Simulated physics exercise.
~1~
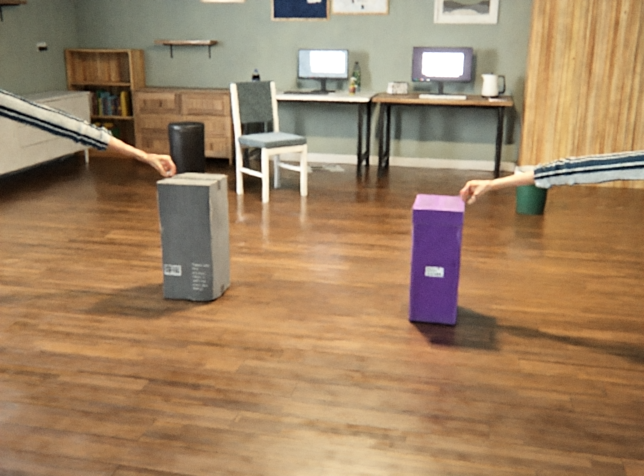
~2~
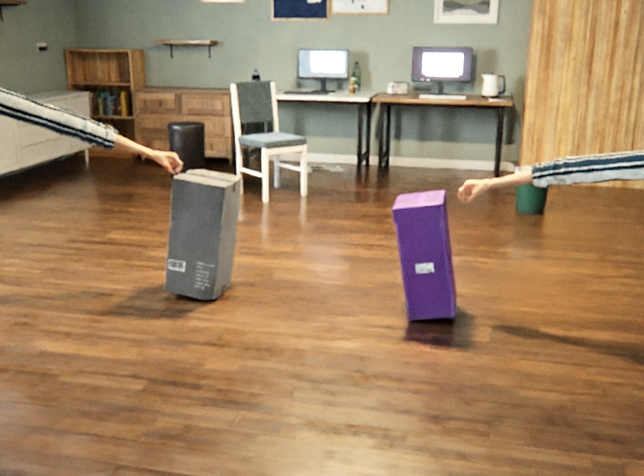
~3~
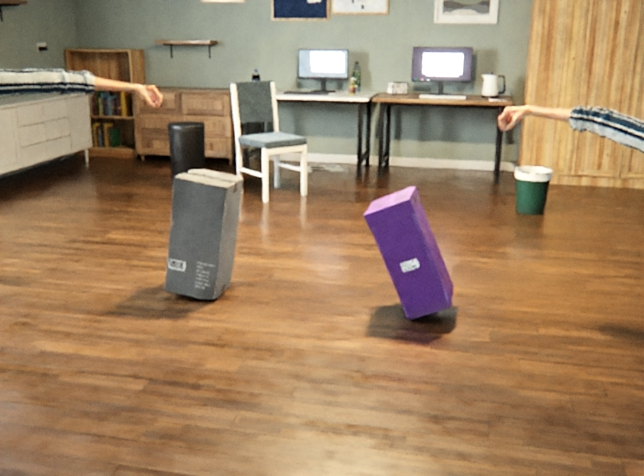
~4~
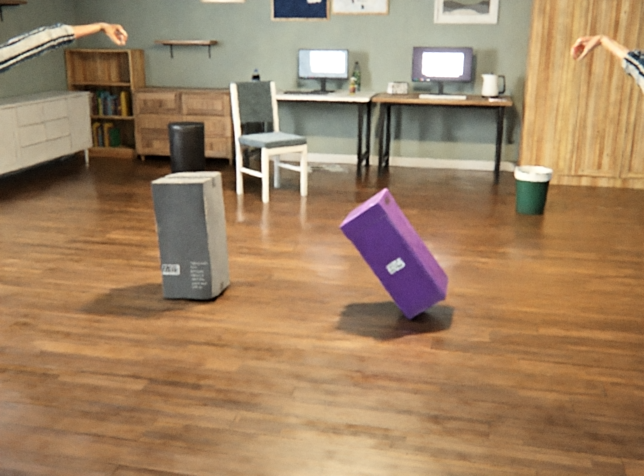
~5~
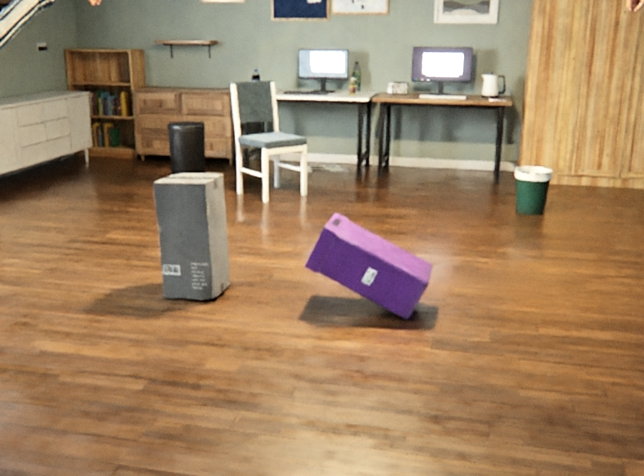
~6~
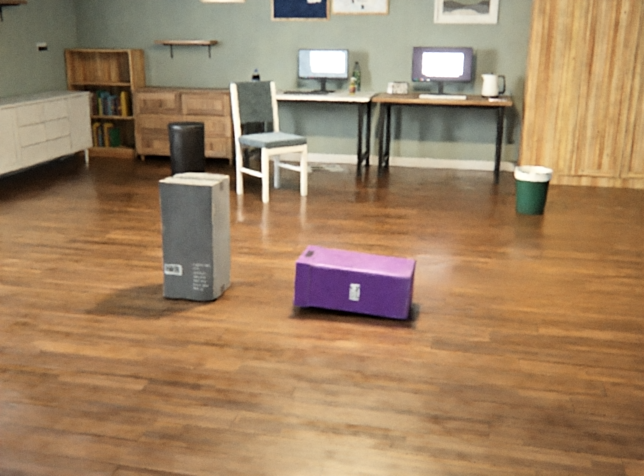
Purple box tipping left and falling onto its side after two hands let go, while a grey box rocks and settles upright.
